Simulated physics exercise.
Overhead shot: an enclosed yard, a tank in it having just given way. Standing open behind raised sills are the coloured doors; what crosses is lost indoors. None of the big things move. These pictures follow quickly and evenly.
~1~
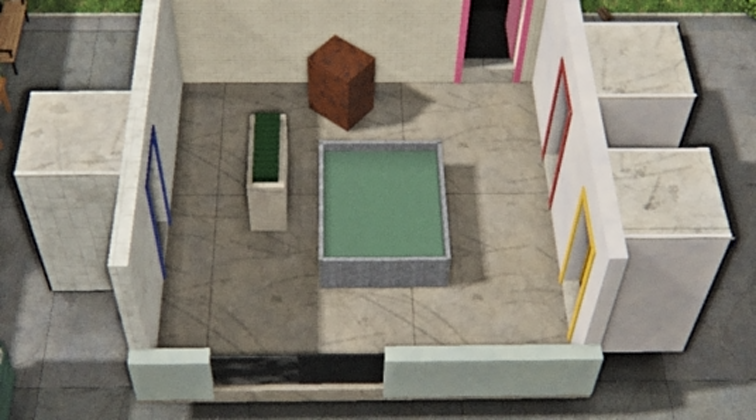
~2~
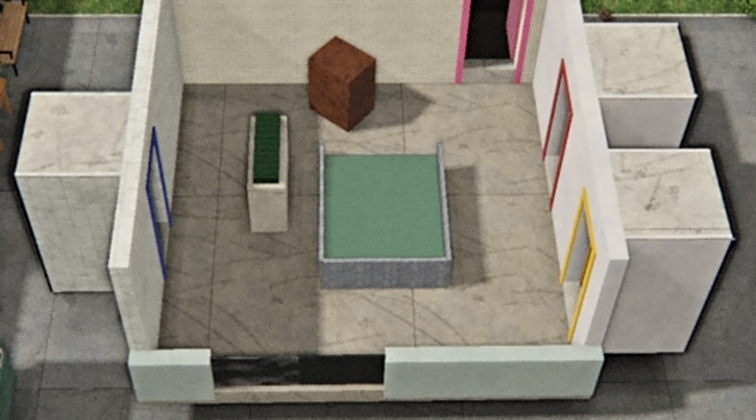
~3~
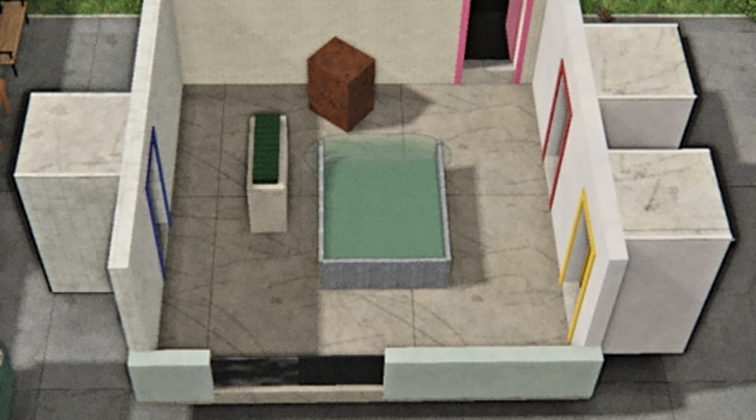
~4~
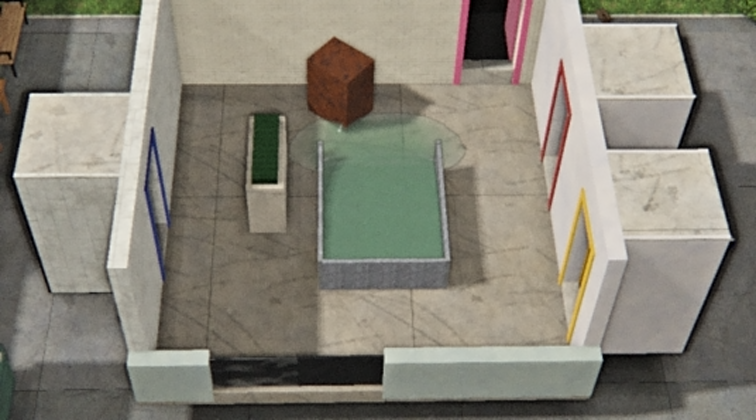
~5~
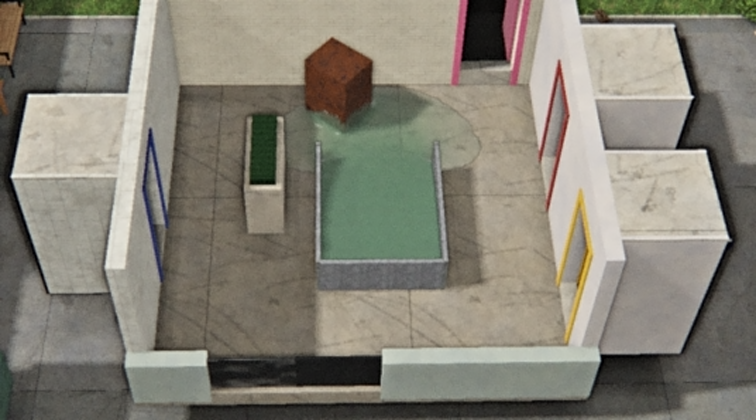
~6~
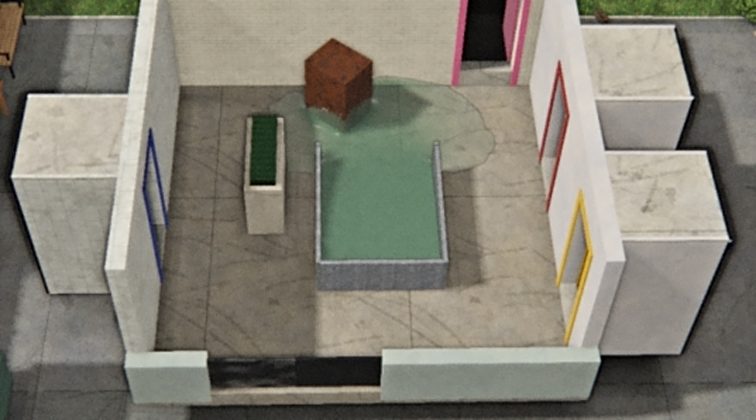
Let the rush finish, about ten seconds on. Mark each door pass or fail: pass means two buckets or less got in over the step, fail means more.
Yellow door - pass, blue door - pass, pink door - pass, red door - pass.
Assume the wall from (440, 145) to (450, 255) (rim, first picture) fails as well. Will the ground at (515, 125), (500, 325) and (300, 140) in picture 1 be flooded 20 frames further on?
Submerged, submerged, untouched.
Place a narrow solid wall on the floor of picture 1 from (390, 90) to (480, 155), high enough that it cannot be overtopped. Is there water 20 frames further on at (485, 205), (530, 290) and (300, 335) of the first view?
Log, spots one to three: Swamped; swamped; spared.
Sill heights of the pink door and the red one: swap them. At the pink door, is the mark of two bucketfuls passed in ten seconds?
Pink: Tops it.
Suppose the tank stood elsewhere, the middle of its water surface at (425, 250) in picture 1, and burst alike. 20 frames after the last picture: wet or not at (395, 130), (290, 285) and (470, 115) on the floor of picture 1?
Hit, spared, hit.
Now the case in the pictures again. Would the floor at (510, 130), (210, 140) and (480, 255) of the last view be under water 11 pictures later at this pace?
The three points read soaked through, soaked through and clear.
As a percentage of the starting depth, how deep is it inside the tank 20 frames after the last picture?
Estimate: Around 22 per cent.
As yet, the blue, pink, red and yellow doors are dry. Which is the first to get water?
First in line is the pink one.
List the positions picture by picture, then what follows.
The water tank at (382, 201) is whole and still, in the first picture.
Water pours out on the water tank's far side and has run to a hidden place, in the second picture.
Water pours out on the water tank's far side and has run to (310, 154), in the third picture.
The front is at (302, 135), out from the gap on the water tank's far side, in the fourth picture.
Water pours out on the water tank's far side and has run to (413, 93), in the fifth picture.
Water pours out on the water tank's far side and has run to (440, 86), in the sixth picture.
A moment on, water covers 25 % of the floor; the yellow door not reached, the blue door not reached, the pink door wet at the sill, nothing in, the red door not reached.
Next, water covers 30 % of the floor; the yellow door not reached, the blue door not reached, the pink door wet at the sill, nothing in, the red door not reached.
Then, water covers 60 % of the floor; the yellow door wet at the sill, nothing in, the blue door wet at the sill, nothing in, the pink door under two buckets in, the red door wet at the sill, nothing in.
Later, water covers 90 % of the floor; the yellow door wet at the sill, nothing in, the blue door wet at the sill, nothing in, the pink door under two buckets in, the red door wet at the sill, nothing in.
In the end, water covers 95 % of the floor; the yellow door under two buckets in, the blue door under two buckets in, the pink door under two buckets in, the red door wet at the sill, nothing in.
